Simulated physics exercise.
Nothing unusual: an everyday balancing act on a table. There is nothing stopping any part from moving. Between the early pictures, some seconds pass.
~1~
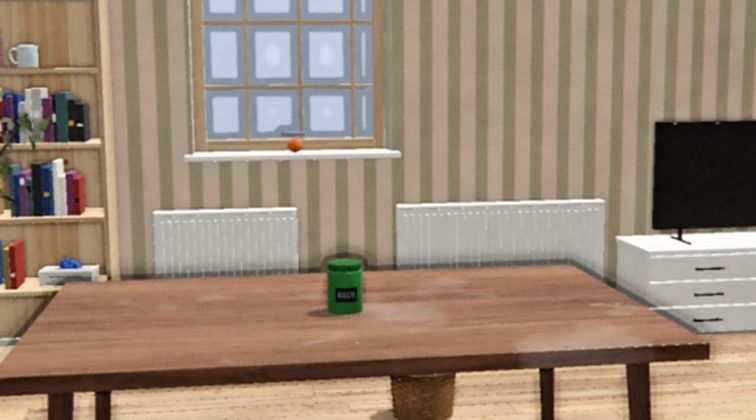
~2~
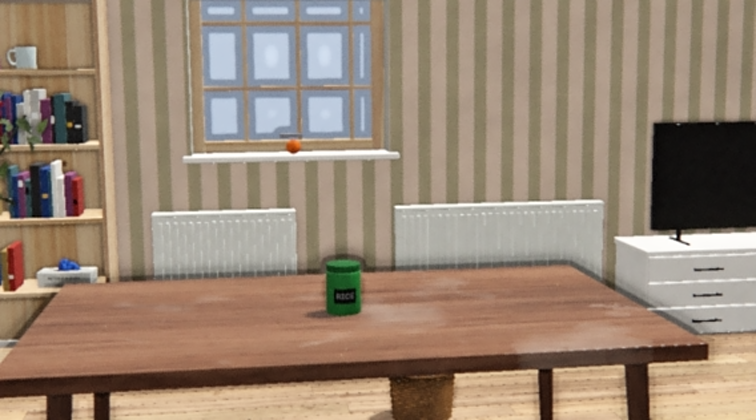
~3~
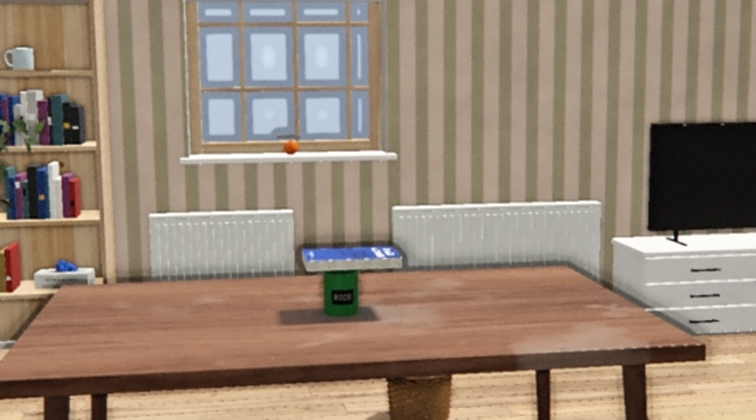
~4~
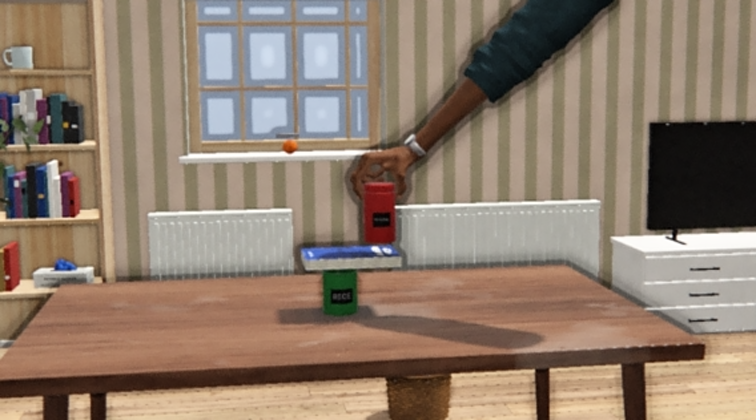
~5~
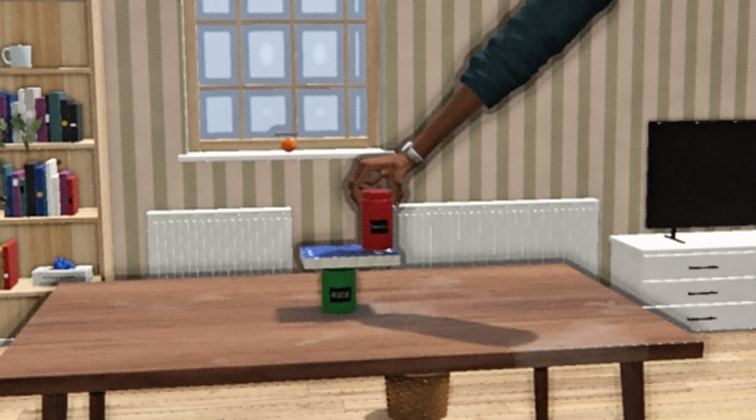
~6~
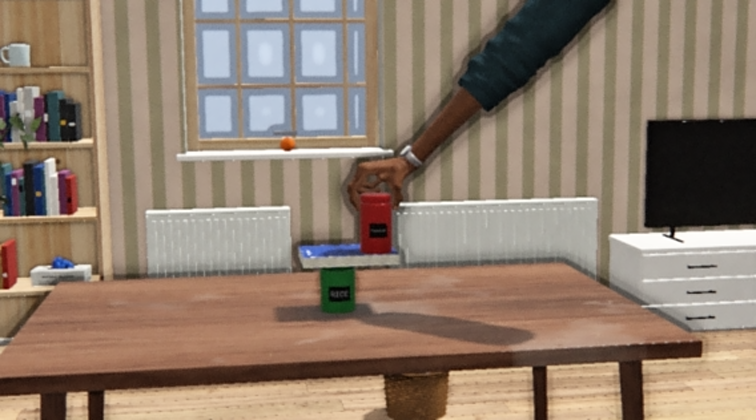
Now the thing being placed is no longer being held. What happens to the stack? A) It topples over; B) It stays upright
(A) It topples over.
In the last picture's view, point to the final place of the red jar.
Around (433, 297).
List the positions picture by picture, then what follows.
In the first picture, the last thing is not in view yet; green jar (345, 286).
In the second picture, the last thing is not in view yet; green jar (343, 287).
In the third picture, the last thing is not in view yet; green jar (341, 289).
In the fourth picture, on its way; red jar (380, 212); green jar (340, 288).
In the fifth picture, on its way; red jar (377, 219); green jar (339, 286).
In the sixth picture, in place under the hand; red jar (376, 223); green jar (338, 285).
Then, 0.40 s past the last view, red jar now fallen; blue book rocked 37° from its first pose.
Then, 0.60 s past the last view, blue book on its side.
Then, 0.90 s past the last view, red jar resting near (433, 297).
Then, 1.20 s past the last view, blue book now fallen.
Finally, fallen, red jar and blue book; green jar still in place. Final places as the last picture's camera would see them, red jar near (433, 296). The stack loses its balance.
